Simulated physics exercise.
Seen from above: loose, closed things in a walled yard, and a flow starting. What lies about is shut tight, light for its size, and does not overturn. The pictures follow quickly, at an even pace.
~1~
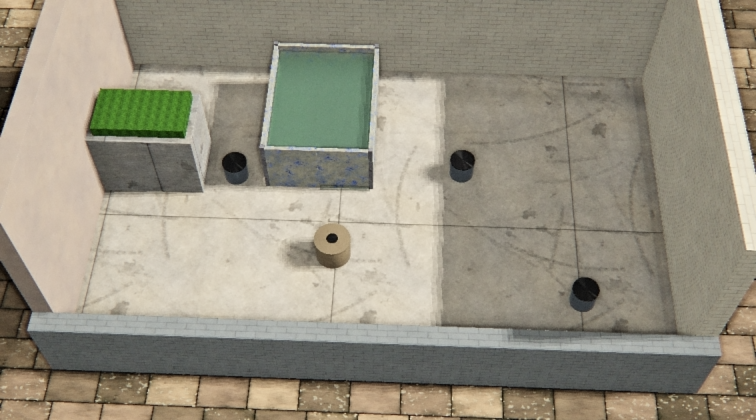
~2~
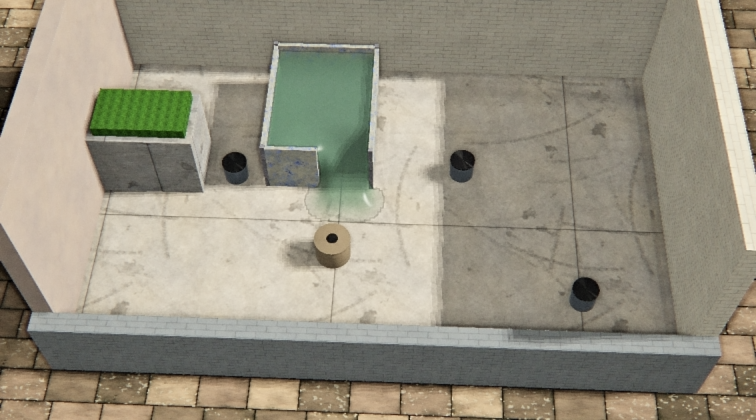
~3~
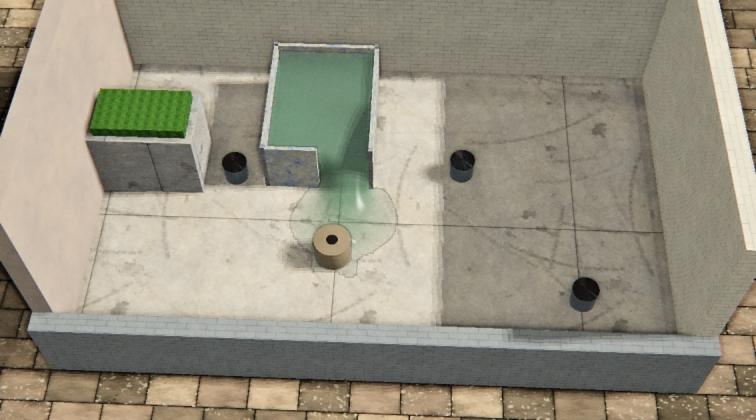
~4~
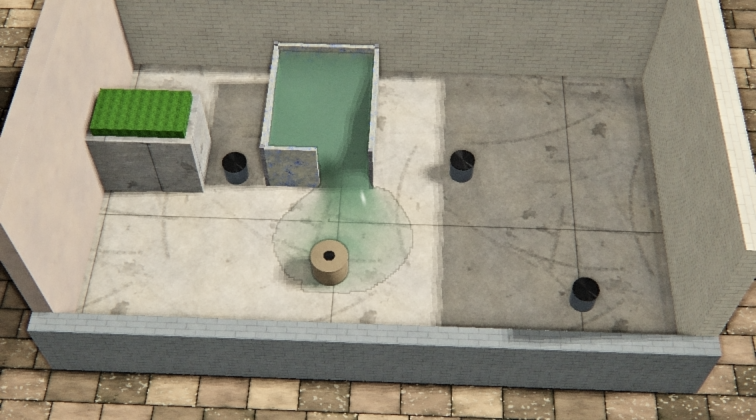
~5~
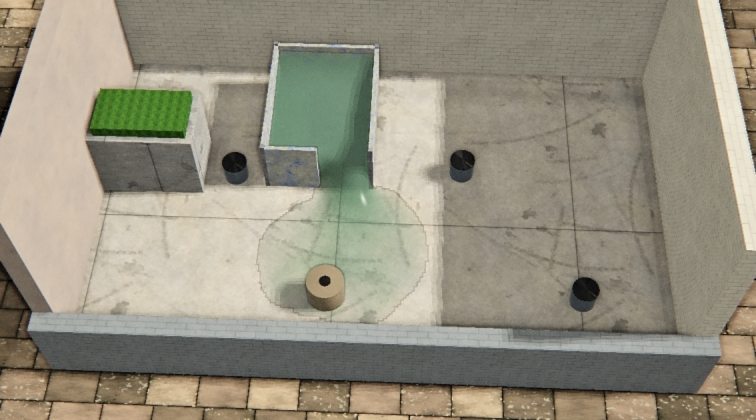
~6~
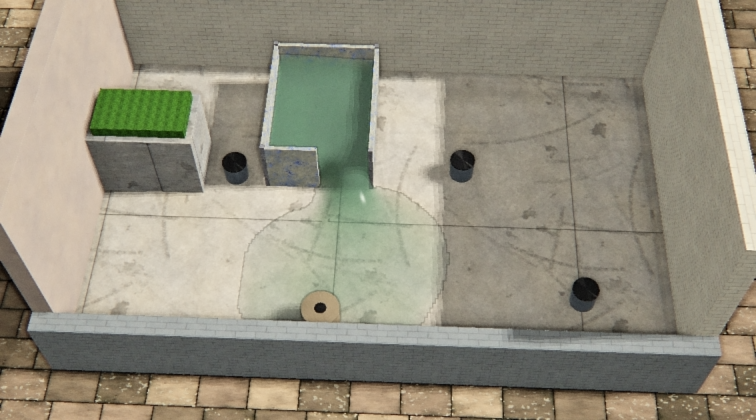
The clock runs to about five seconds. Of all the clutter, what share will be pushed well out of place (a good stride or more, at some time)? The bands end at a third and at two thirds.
It is one to two thirds.
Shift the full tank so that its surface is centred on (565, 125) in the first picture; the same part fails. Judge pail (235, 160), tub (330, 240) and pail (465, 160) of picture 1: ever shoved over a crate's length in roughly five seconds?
In turn: Never so far, pushed that far, less than that.
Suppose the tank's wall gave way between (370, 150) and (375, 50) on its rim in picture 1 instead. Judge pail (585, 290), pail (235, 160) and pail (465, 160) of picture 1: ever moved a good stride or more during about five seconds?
In turn: Shifted that much, never so far, that far or more.
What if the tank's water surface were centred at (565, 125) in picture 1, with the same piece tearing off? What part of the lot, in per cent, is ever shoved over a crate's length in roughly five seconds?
Roughly 40 per cent.
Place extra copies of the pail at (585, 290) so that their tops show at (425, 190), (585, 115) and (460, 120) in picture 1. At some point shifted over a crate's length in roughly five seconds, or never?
In that order: Not that far, short of that, short of that.
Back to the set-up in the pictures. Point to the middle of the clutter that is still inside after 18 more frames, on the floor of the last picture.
Roughly at (325, 200).
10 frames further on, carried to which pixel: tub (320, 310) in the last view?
Close to (268, 301).
A moment on, 1 of 5 are well off their spots; 1 afloat.
Next, 1 of 5 are well off their spots; 1 afloat.
Later, 2 of 5 are well off their spots; 0 afloat.
In the end, 2 of 5 are well off their spots, and 2 have been at some point; 1 afloat.
